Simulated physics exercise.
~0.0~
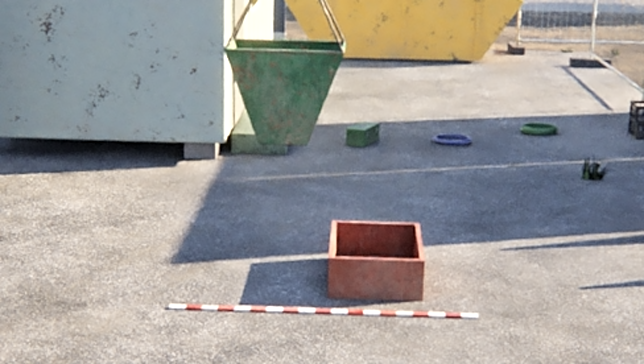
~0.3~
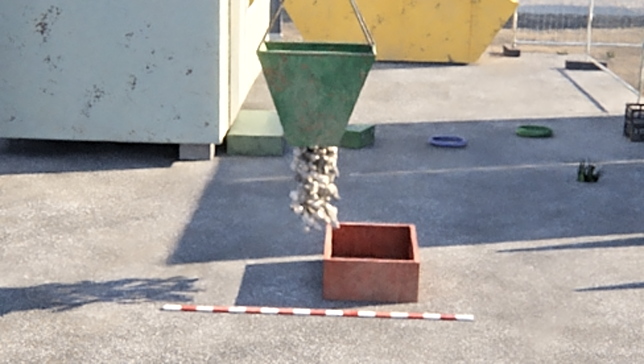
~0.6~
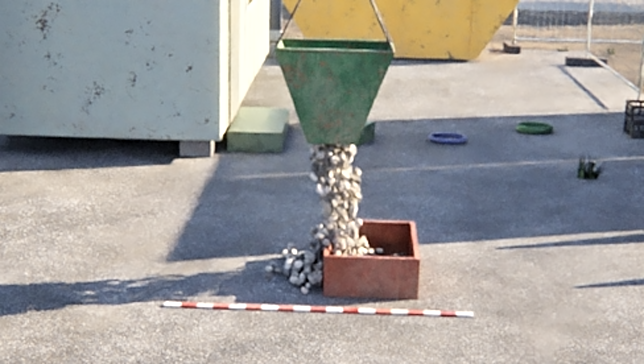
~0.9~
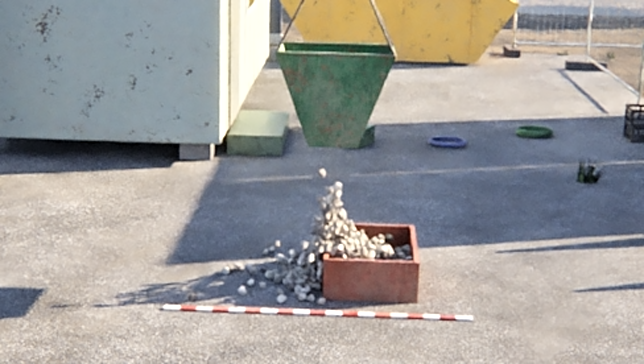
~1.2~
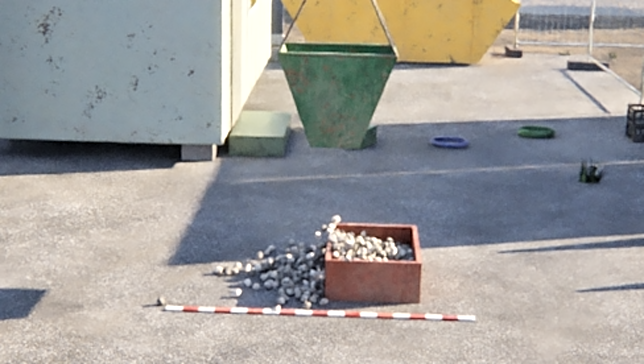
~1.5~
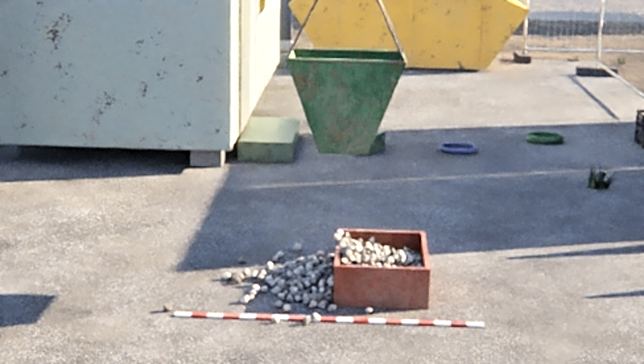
A large pale grey-green container fills the upper left of a sunlit paved yard, seen from slightly above by a gently swaying camera, with a yellow skip behind. A green tapered skip hangs near an open red bin, with a red-and-white staff lying in front. The green skip moves right and begins dropping grey stones from its bottom. They pour down over the bin's left side, some landing inside and others spilling onto the ground. The stream ends and the pile slumps, leaving most stones in the bin and a smaller heap to its left.
